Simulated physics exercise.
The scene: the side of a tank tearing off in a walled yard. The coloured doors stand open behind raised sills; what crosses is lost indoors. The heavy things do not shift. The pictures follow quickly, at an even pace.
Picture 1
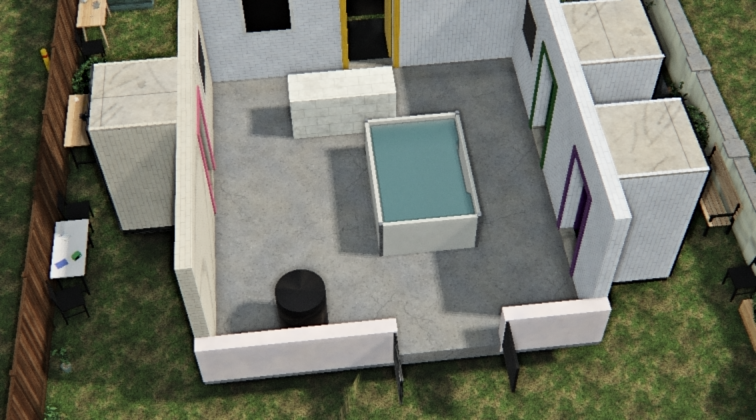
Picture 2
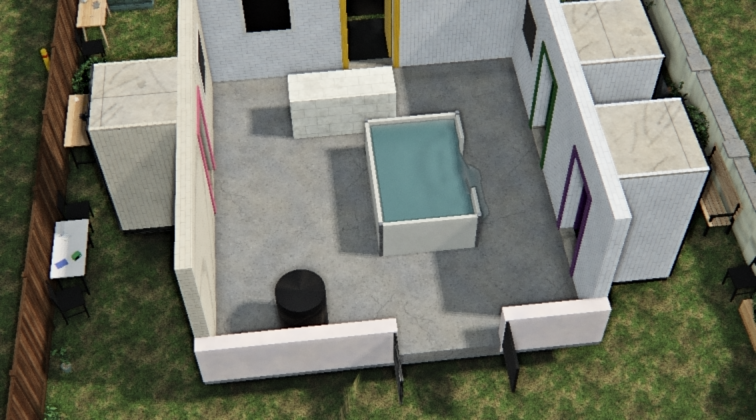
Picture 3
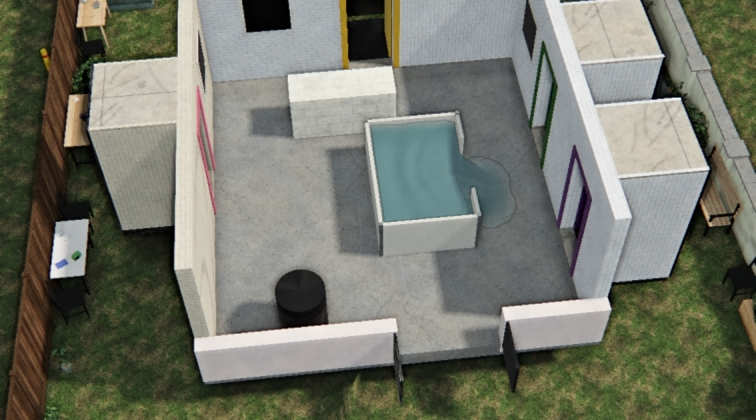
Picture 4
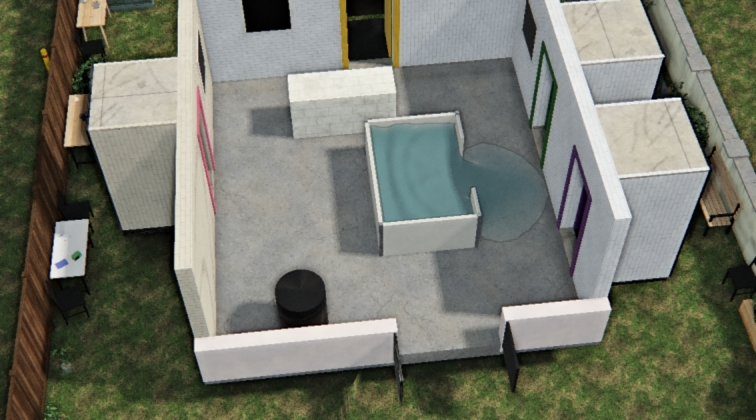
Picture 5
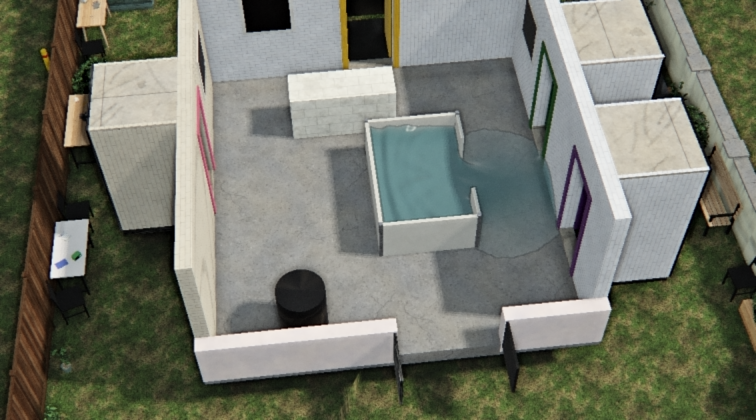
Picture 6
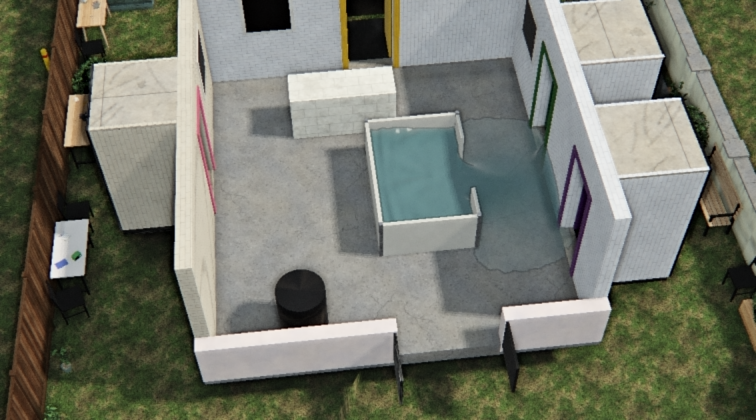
Water pouring through a gap in the right side of a square-cornered tank, spreading across the grey floor of a walled yard.
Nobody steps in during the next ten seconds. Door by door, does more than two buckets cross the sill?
One by one: The green door lets in a lot; the pink door lets in a lot; the yellow door admits no more than that; the purple door lets in a lot.
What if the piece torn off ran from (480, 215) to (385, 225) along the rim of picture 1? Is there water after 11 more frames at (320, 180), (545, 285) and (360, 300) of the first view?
As listed: Not flooded, flooded, covered.
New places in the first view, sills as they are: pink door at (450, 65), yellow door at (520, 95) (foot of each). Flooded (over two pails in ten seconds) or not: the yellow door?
My reading: The yellow one floods.
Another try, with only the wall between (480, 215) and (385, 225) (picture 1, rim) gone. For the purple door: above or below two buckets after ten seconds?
Then: The purple door holds.
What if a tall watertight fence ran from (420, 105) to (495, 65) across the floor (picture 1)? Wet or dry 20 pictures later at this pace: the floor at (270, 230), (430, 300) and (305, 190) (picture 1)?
In that order: Clear, covered, free of water.
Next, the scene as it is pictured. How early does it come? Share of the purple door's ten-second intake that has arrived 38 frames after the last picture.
About 95 per cent.
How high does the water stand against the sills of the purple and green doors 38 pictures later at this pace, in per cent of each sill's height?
Roughly 160 per cent, then 150 per cent.
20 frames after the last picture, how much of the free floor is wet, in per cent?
Near 50 in a hundred.
A moment on, water covers 15 % of the floor; the green door over two buckets in, the pink door not reached, the yellow door not reached, the purple door over two buckets in.
Next, water covers 30 % of the floor; the green door far over two buckets in, the pink door not reached, the yellow door not reached, the purple door over two buckets in.
Then, water covers 50 % of the floor; the green door far over two buckets in, the pink door not reached, the yellow door wet at the sill, nothing in, the purple door far over two buckets in.
Later, water covers 80 % of the floor; the green door far over two buckets in, the pink door wet at the sill, nothing in, the yellow door under two buckets in, the purple door far over two buckets in.
In the end, water covers 100 % of the floor; the green door far over two buckets in, the pink door over two buckets in, the yellow door under two buckets in, the purple door far over two buckets in.
